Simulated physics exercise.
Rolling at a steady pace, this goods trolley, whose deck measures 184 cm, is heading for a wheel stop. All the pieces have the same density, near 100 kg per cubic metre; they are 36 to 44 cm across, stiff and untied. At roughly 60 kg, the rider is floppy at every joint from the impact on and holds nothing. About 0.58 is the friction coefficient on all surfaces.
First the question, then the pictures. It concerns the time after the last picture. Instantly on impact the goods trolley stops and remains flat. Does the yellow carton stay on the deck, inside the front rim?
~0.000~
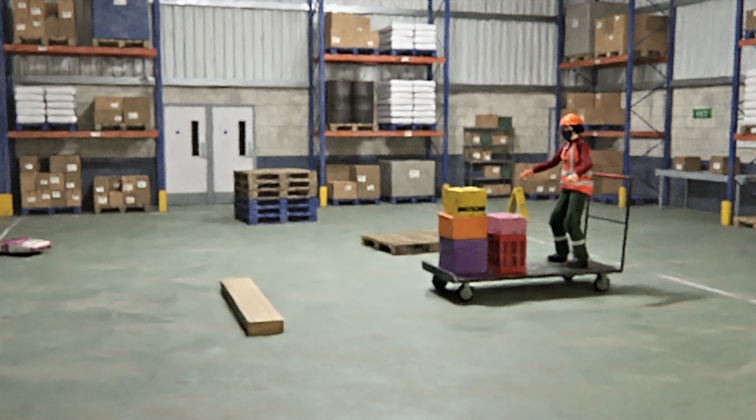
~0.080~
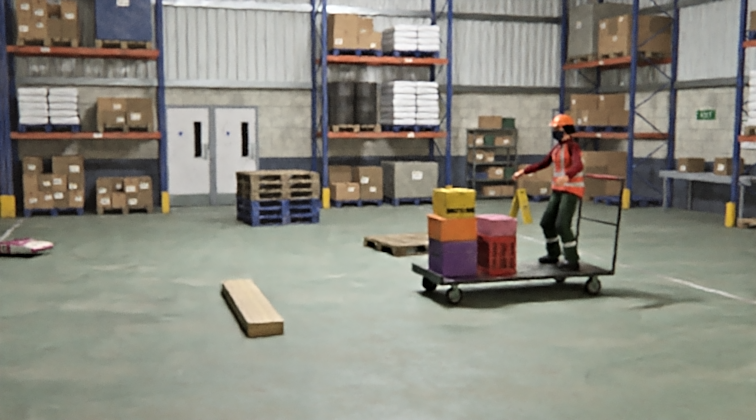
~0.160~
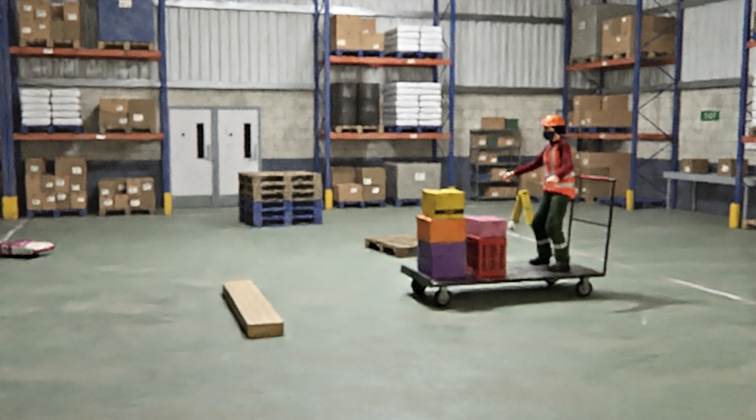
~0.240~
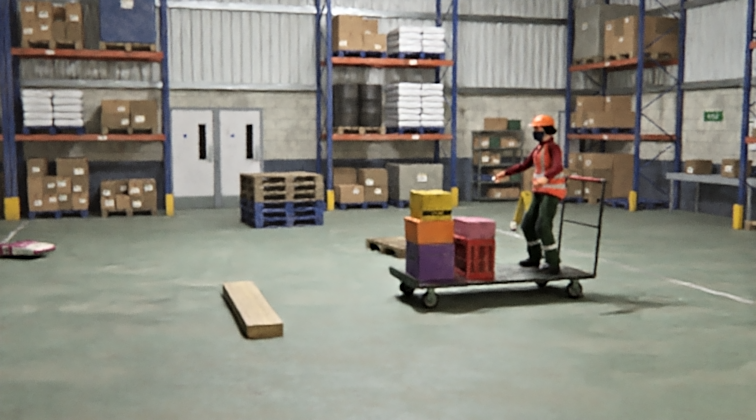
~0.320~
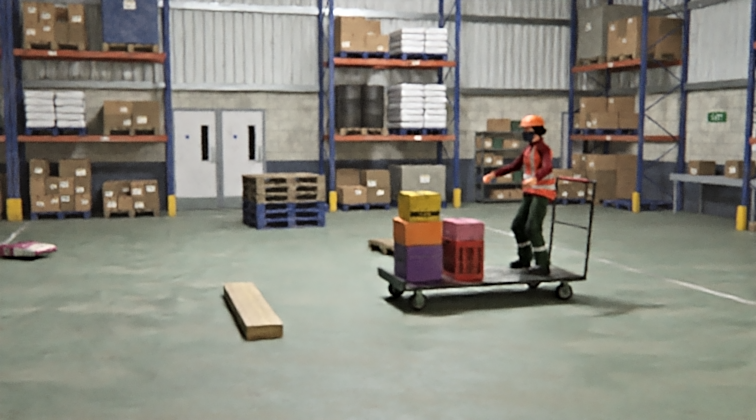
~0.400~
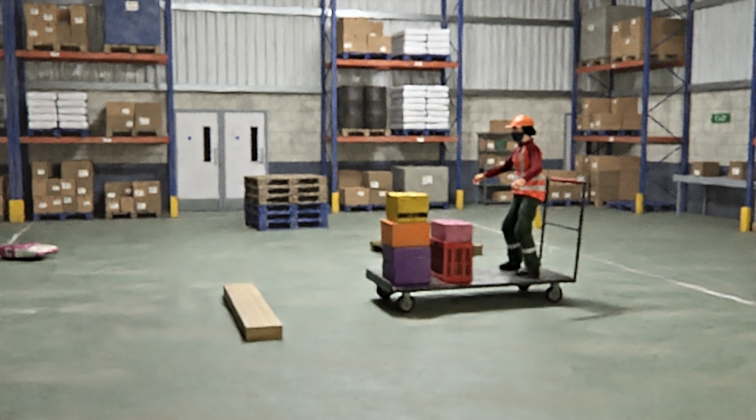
It is left off the deck.
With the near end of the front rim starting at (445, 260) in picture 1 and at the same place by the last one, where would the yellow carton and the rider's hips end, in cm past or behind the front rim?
Yellow 120 past, hips 80 behind.
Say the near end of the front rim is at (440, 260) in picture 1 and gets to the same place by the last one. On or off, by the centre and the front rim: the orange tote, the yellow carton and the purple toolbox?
Orange - dropped, yellow - dropped, purple - kept.
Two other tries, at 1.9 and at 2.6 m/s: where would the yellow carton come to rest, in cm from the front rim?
Both times past the rim - some 100 cm, then some 140 cm.
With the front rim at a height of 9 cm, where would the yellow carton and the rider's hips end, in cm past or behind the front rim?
With that rim, yellow finishes 80 cm past and the hips stay 120 cm behind.
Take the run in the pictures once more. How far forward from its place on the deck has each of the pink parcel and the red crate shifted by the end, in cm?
I'd put the pink one at around 30 cm and the red one at around 20 cm.
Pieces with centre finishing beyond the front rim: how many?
Looks like the number is 2.
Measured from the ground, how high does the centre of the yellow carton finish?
Close to 15 cm above the ground.
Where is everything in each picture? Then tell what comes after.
Yellow carton (464, 202), purple toolbox (463, 254), rim corner (454, 280); 0 cm covered, 179 to go, in the first picture.
Yellow carton (454, 203), purple toolbox (452, 256), rim corner (442, 282); 13 cm covered, 166 to go, in the second picture.
Yellow carton (443, 204), purple toolbox (441, 257), rim corner (430, 284); 26 cm covered, 153 to go, in the third picture.
Yellow carton (431, 205), purple toolbox (429, 259), rim corner (417, 286); 39 cm covered, 140 to go, in the fourth picture.
Yellow carton (419, 206), purple toolbox (418, 260), rim corner (405, 287); 52 cm covered, 127 to go, in the fifth picture.
Yellow carton (407, 208), purple toolbox (406, 262), rim corner (391, 289); 65 cm covered, 114 to go. Speed about 1.6 m/s, in the sixth picture.
The wheels strike at 1.10 s.
After 1.65 s the yellow carton is 34 cm past the rim, tilted 50°, near (216, 229) in the last picture's view.
After 2.10 s the yellow carton is 93 cm past the rim, tilted 125°, near (148, 297) in the last picture's view.
At rest, 2.8 s, past the rim, orange tote and yellow carton; behind it, pink parcel, red crate, purple toolbox and the rider's hips.
